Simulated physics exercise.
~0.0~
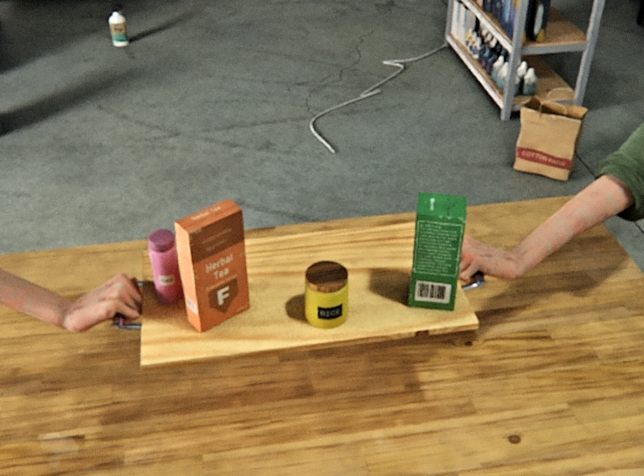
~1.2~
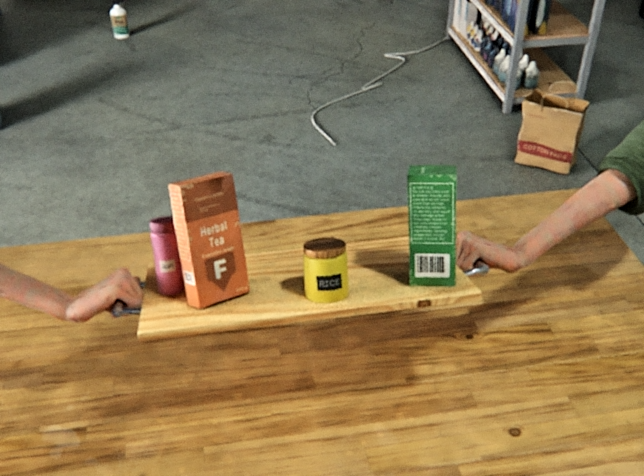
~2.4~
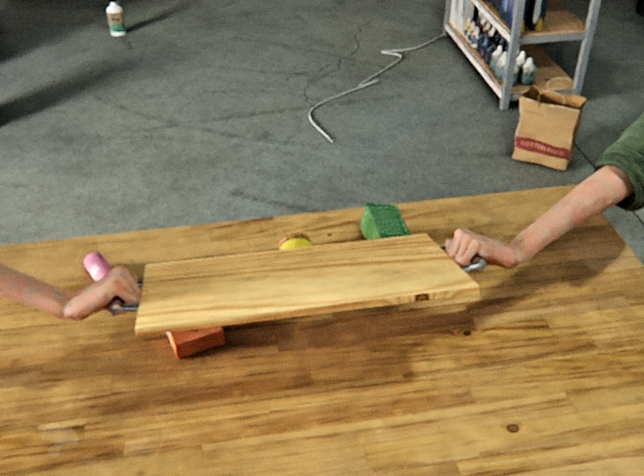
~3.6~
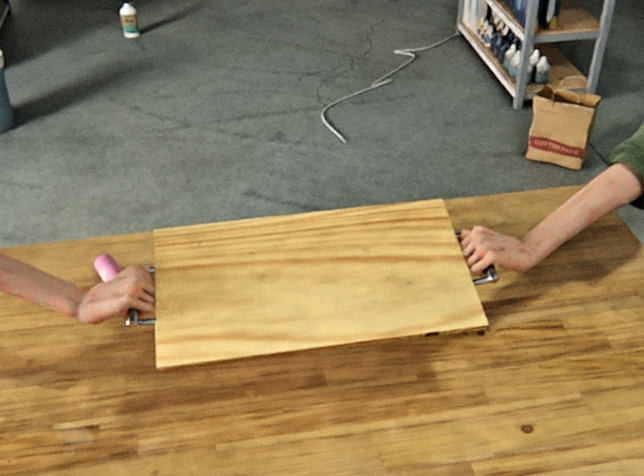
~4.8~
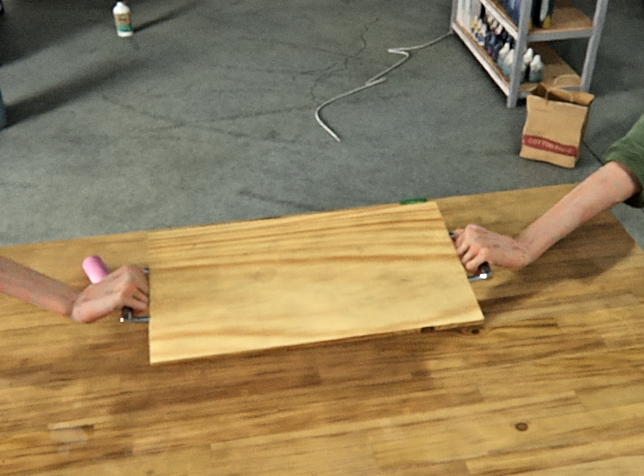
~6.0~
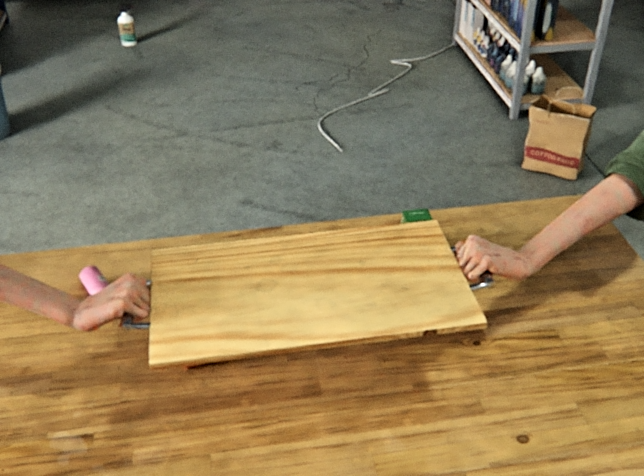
A wooden board held by two hands over a table tipped toward the far side, and the orange tea box, pink shaker, yellow jar and green carton all came off it, before the board tilted back, ending up empty with the pink shaker lying beside it.
